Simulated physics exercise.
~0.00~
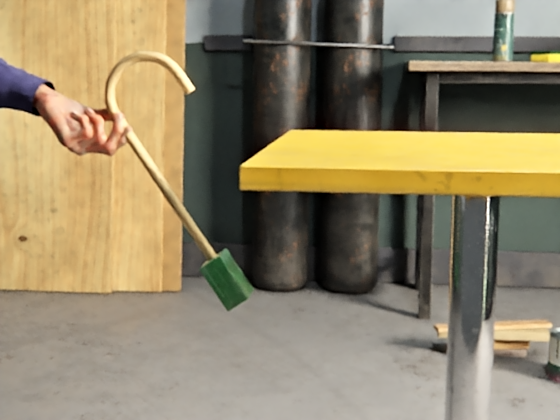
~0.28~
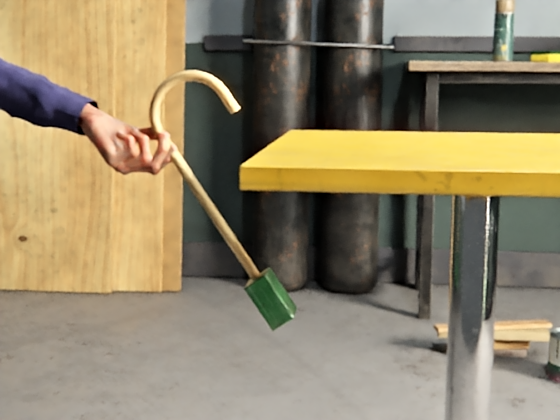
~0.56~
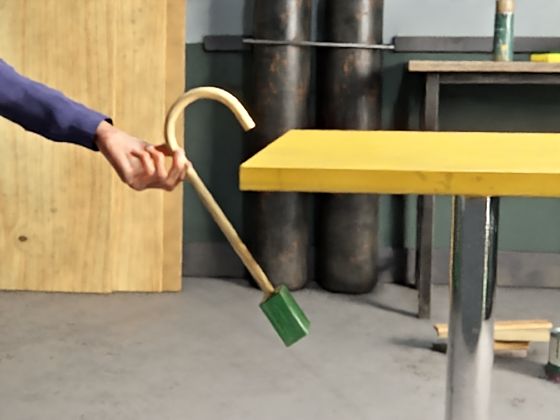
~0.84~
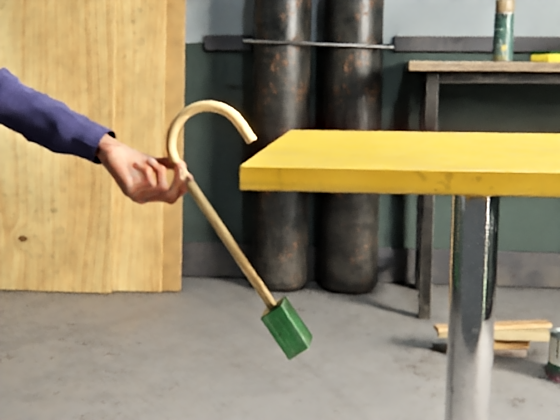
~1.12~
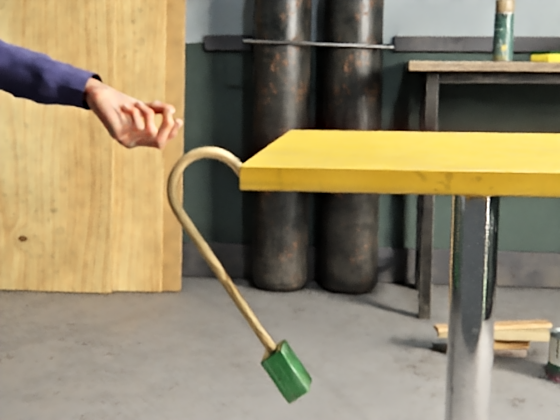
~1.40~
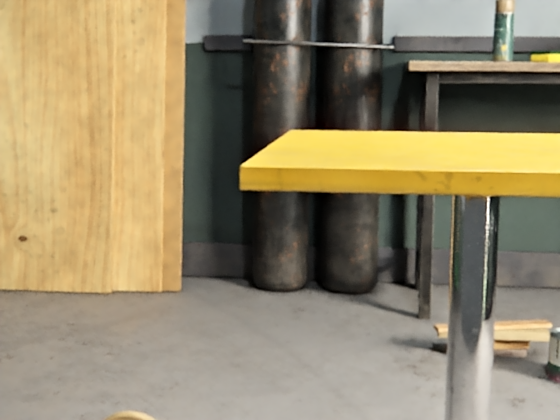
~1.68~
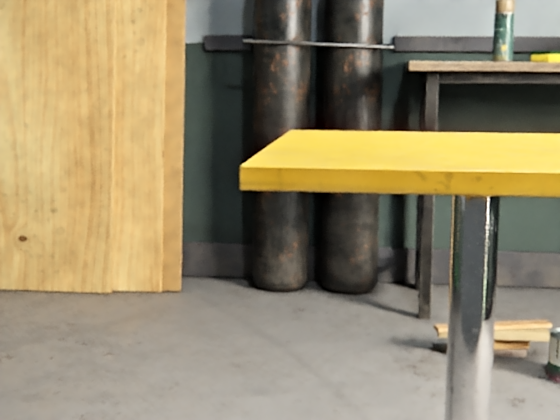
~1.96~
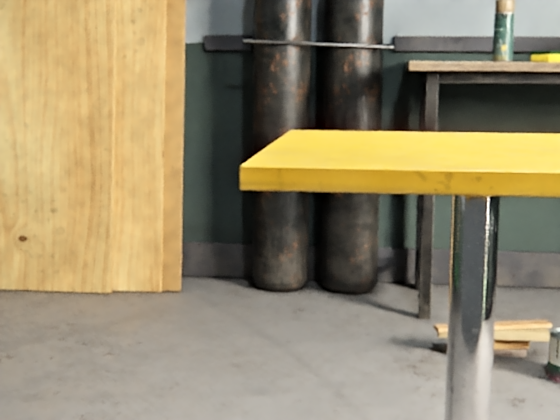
In a workshop seen from the side, a yellow tabletop on a metal leg stands at the right, with wooden boards, two dark cylinders and a workbench behind it. A hand in a purple sleeve at the left holds a wooden hooked handle with a green brush head hanging at its lower end. The hand carries it right and then lowers it slightly, bringing the hook's tip to the table's near left edge. The fingers let go and draw back. The hook slips off the edge, and the brush drops down and leftward out of view, leaving the table bare and still.
